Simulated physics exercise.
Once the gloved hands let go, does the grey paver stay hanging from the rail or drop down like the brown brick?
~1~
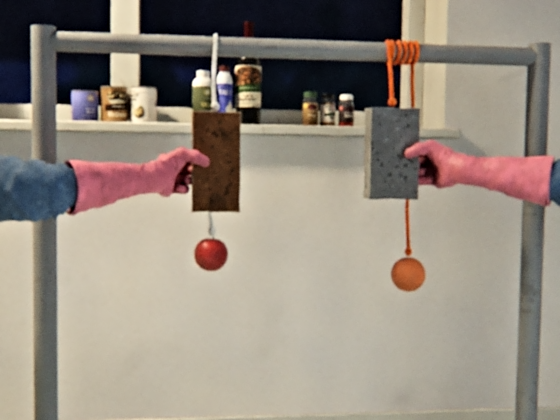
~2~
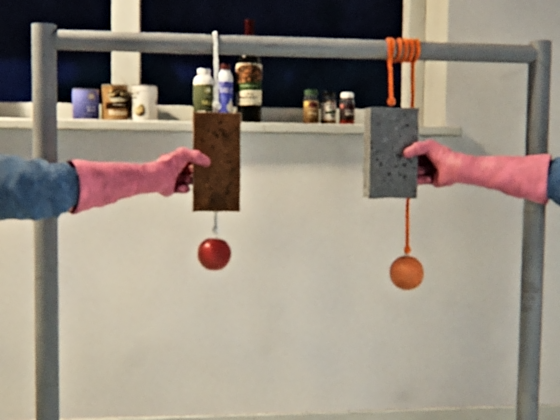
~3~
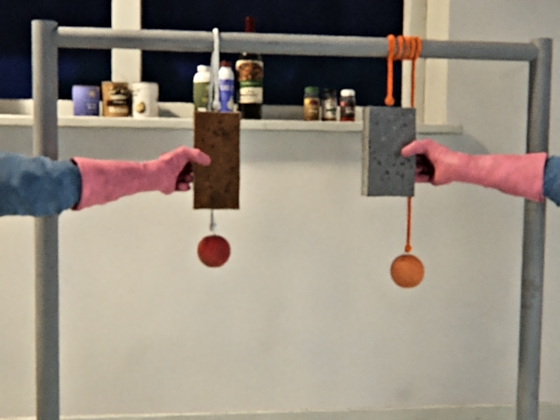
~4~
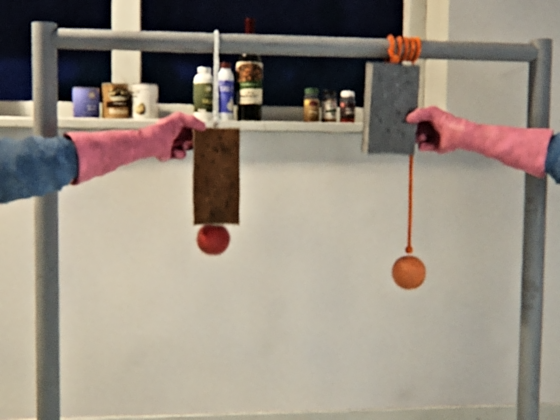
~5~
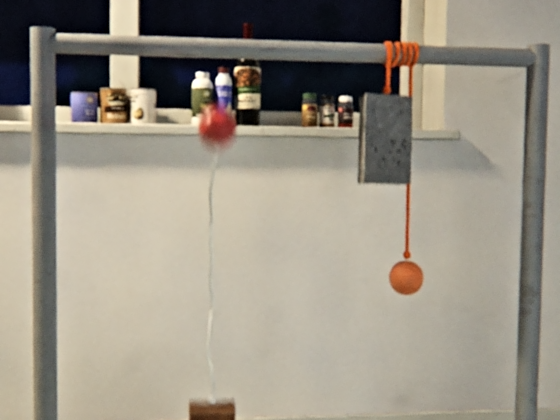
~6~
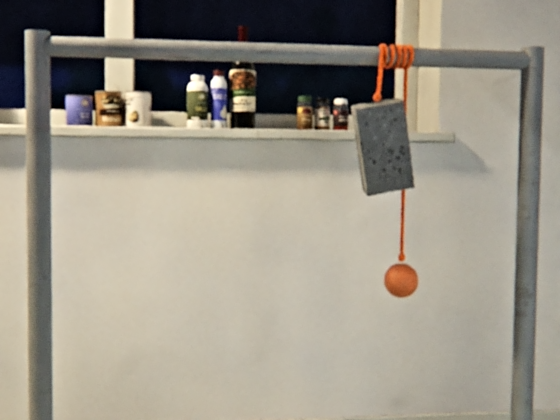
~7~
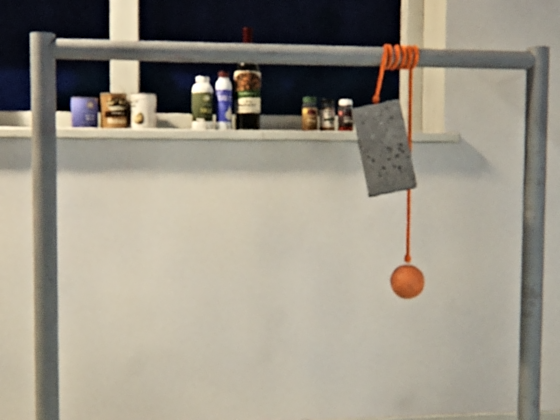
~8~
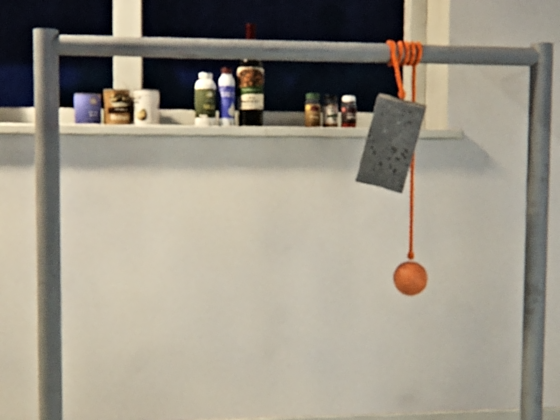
The grey paver stays hanging at about the same height, tilting a little on its orange cord, while the brown brick drops away.
